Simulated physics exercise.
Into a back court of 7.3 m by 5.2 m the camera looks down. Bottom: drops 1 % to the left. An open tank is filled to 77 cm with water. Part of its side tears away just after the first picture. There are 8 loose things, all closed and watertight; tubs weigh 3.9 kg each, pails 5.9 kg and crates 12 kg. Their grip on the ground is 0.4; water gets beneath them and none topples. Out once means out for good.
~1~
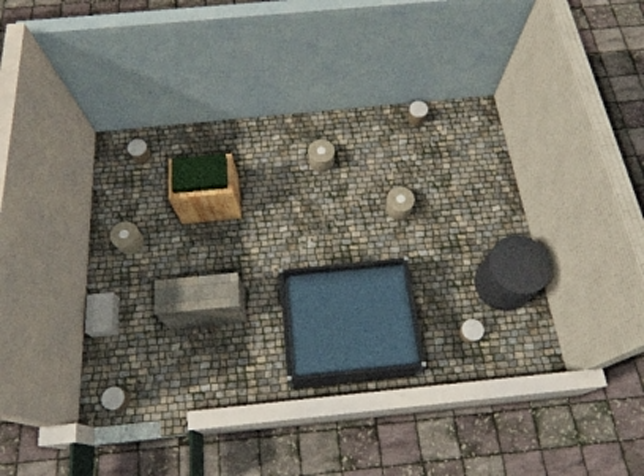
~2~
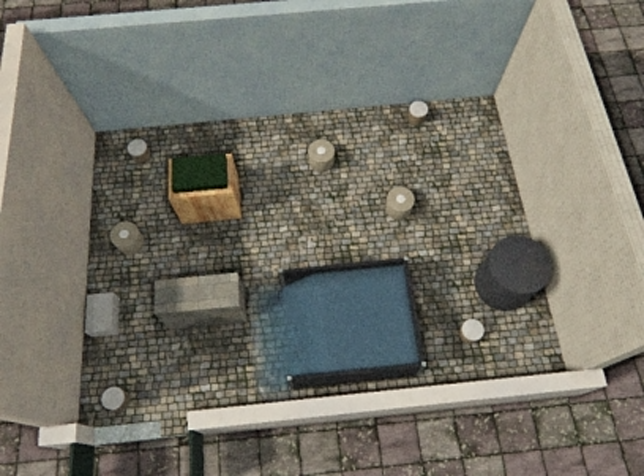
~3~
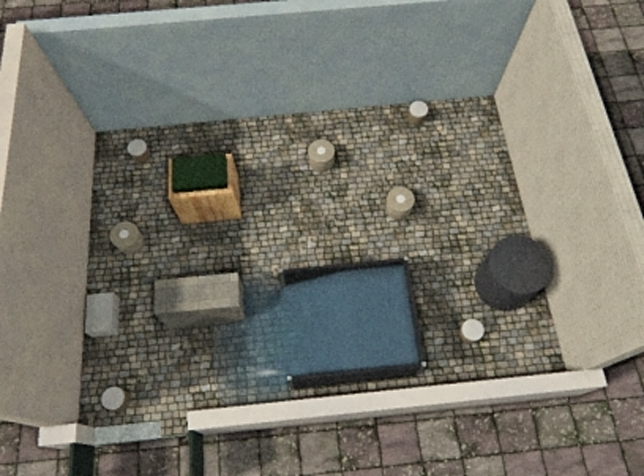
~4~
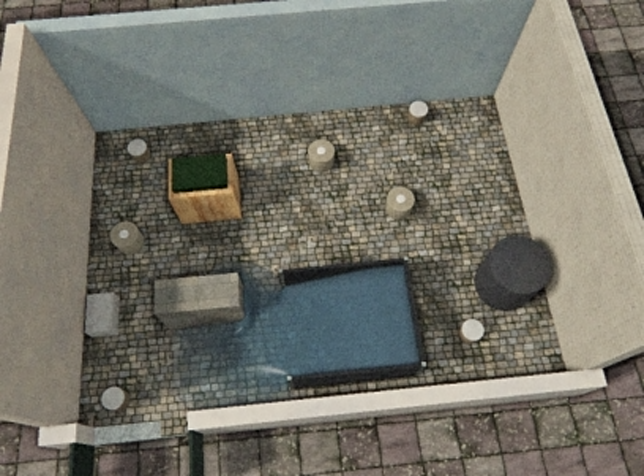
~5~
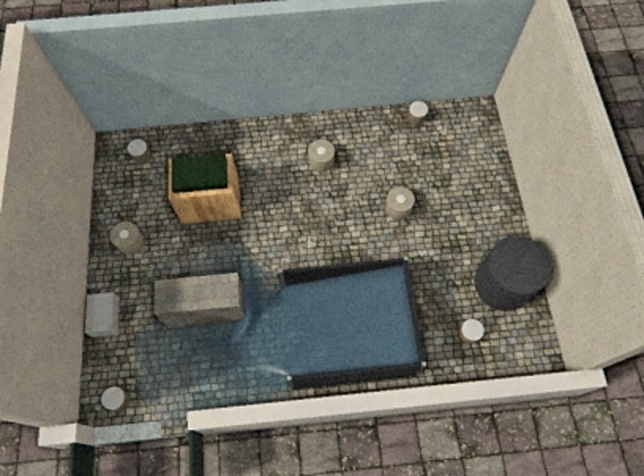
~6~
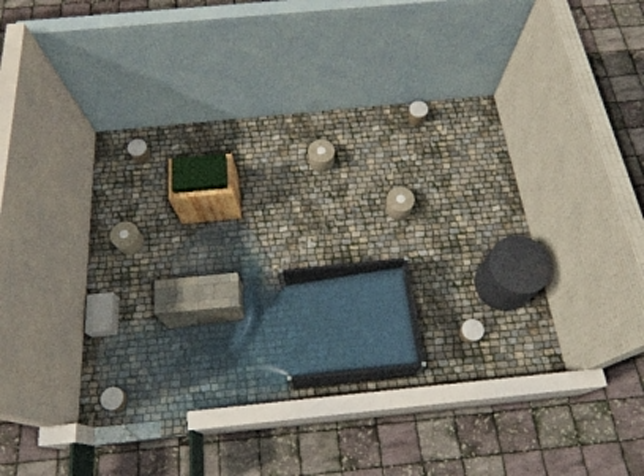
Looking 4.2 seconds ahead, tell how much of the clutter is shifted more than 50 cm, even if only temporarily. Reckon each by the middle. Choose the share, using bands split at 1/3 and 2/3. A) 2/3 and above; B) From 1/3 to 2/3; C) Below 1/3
Answer: B.
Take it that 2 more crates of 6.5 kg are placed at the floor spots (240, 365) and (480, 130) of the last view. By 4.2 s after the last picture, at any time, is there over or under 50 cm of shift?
Taking them in turn, the first is above the mark and the second below the mark.
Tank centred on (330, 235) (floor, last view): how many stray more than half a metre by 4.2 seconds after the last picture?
In that case 5 of them.
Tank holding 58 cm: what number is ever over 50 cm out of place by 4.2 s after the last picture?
That would make 4 of them.
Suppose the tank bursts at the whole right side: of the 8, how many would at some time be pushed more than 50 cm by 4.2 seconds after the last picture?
Result: 4 of them.
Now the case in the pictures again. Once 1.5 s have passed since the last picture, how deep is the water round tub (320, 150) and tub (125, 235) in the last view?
Some 1 cm at the first, some 10 cm at the second.
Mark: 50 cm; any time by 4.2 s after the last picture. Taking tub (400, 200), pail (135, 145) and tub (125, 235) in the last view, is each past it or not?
In order: Not as far, farther and farther.
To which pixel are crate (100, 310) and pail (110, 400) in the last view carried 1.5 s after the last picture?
They end up about (103, 248) and (89, 417) in the last view.
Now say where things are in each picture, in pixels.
A pail at (113, 398), on the bottom; a tub at (321, 151) rests on the ground; 2.7 m2 under water; 0 of 8 have shifted, in the first picture.
A pail at (113, 398) rests on the ground; a tub at (321, 151) rests on the ground; water covers 3.7 m2; 0 of 8 have shifted, in the second picture.
A pail at (113, 398), on the bottom; a tub at (321, 151), on the bottom; 4.7 m2 under water; 0 of 8 have shifted, in the third picture.
A pail at (113, 398) rests on the ground; a tub at (321, 151), on the bottom; 5.8 m2 under water; 0 of 8 have shifted, in the fourth picture.
A pail at (113, 398), on the bottom; a tub at (321, 151), on the bottom; 7.0 m2 under water; 0 of 8 have shifted, in the fifth picture.
A pail at (112, 398) rests on the ground; a tub at (321, 151) rests on the ground; 8.6 m2 under water; 0 of 8 have shifted, in the sixth picture.
Then, 0.4 s after the last picture 0 of 8 are over 50 cm from their spots; 1 afloat.
Then, 1.5 s after the last picture 2 of 8 are over 50 cm from their spots; 3 afloat.
Then, 2.8 s after the last picture 4 of 8 are over 50 cm from their spots; 4 afloat.
Then, 4.2 s after the last picture 4 of 8 are over 50 cm from their spots, and 4 have been at some point; 3 afloat.
